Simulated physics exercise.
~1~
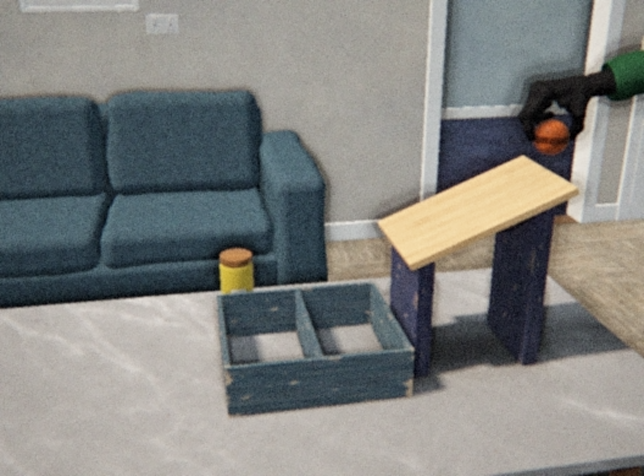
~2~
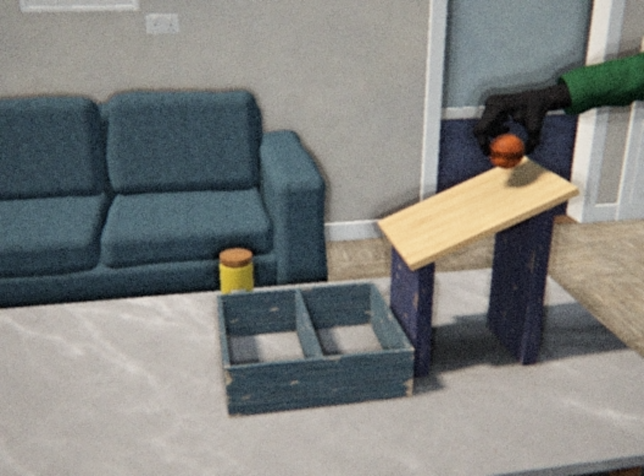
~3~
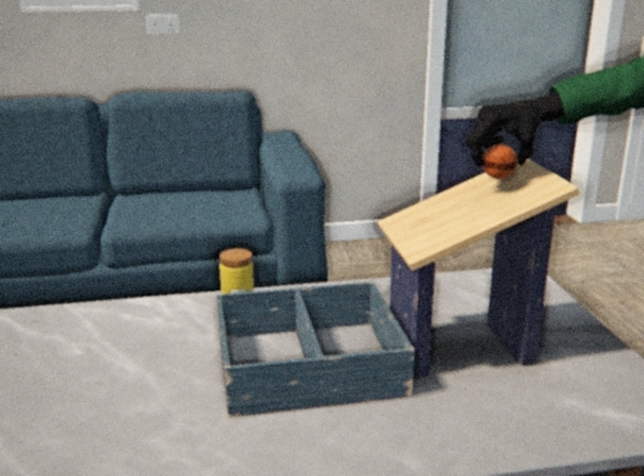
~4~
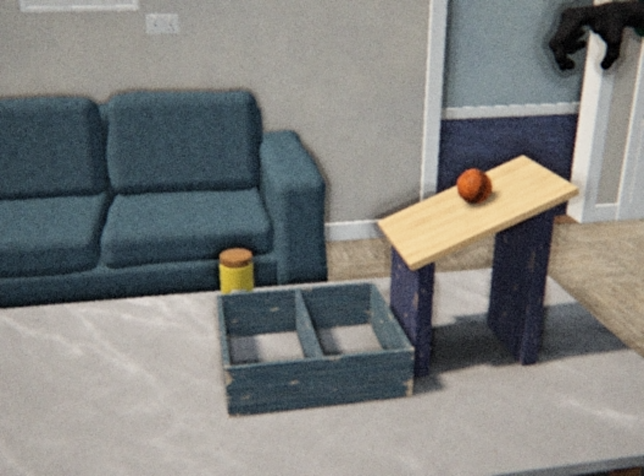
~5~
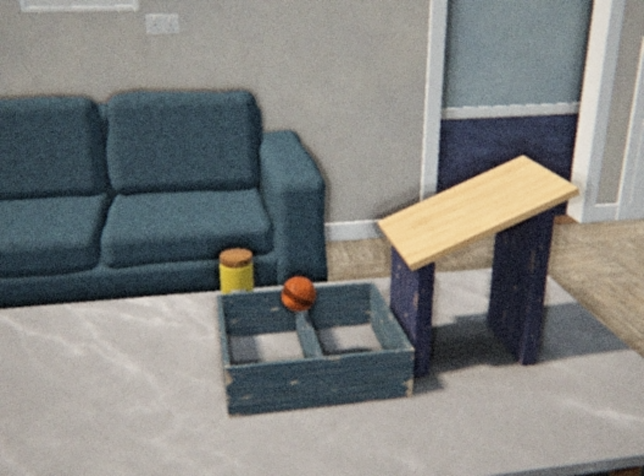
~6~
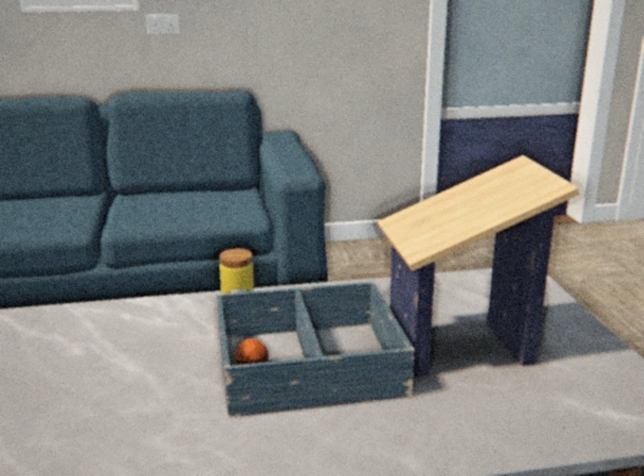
On a pale tabletop in front of a teal sofa, a gloved hand set an orange ball on a slanted board and let go, and it rolled down to the left, dropped into a tray, and ended up in the farther bay, near an unmoved yellow jar.
